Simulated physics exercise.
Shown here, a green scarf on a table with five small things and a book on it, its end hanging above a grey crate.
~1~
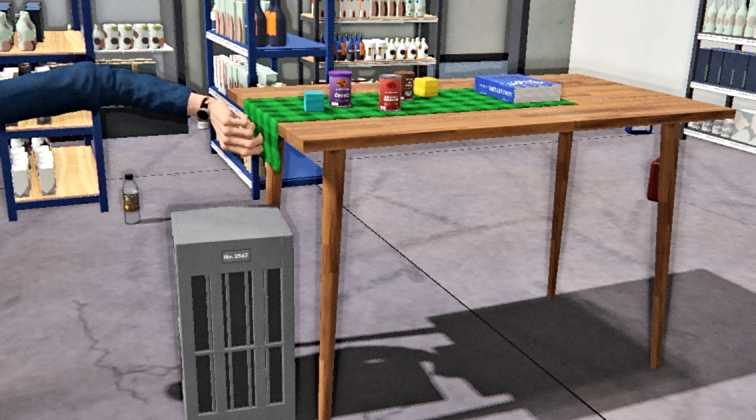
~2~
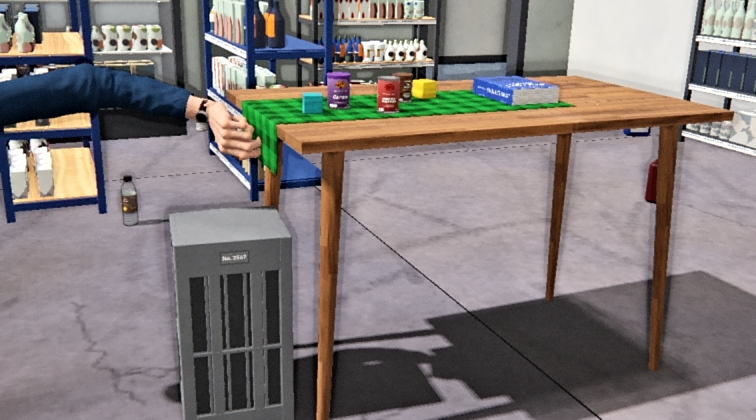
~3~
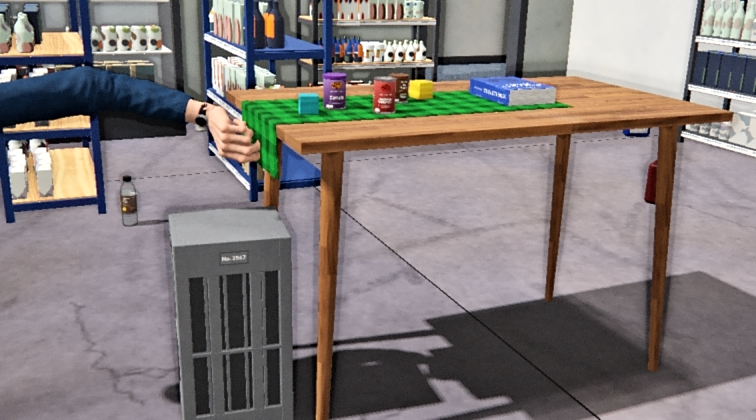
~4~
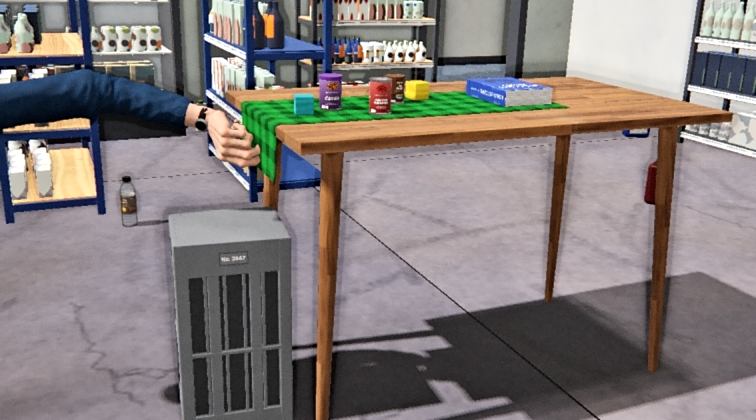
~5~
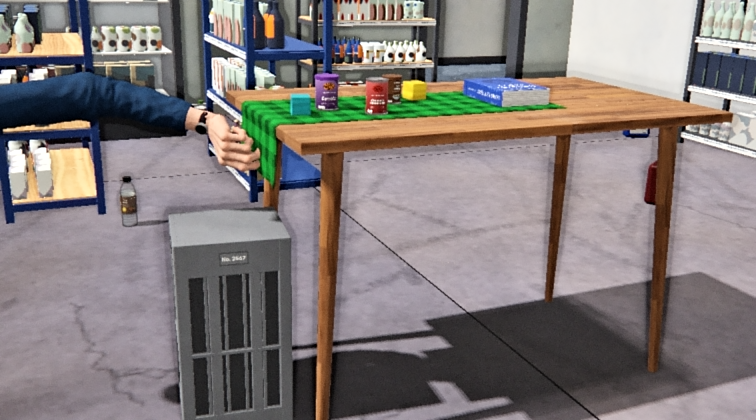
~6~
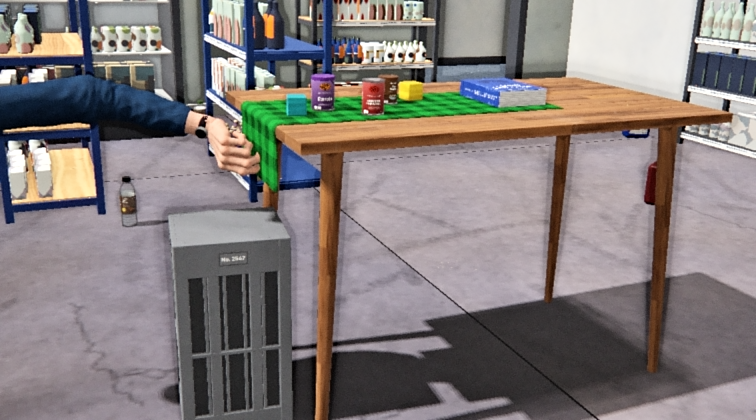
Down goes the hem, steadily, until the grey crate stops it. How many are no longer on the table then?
Over the edge go one.
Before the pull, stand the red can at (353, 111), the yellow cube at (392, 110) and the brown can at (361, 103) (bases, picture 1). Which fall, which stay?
The red can stays on; the yellow cube survives; the brown can holds on.
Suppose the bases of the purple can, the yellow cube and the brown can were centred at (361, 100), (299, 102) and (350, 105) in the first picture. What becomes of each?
The purple can holds on; the yellow cube falls; the brown can does not fall.
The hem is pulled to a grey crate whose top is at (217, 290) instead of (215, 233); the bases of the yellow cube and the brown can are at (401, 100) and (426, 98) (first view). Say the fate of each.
The yellow cube stays on, the brown can holds on.
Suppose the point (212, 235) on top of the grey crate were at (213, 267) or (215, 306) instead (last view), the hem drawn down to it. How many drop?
Over the edge go 2 and 3.
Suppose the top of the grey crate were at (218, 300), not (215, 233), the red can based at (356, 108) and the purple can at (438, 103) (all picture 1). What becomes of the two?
The red can is carried off, the purple can remains up.
Soon after, hem on the crate; turquoise cube gone.
At rest, hem on the crate; turquoise cube gone. The table loses one.
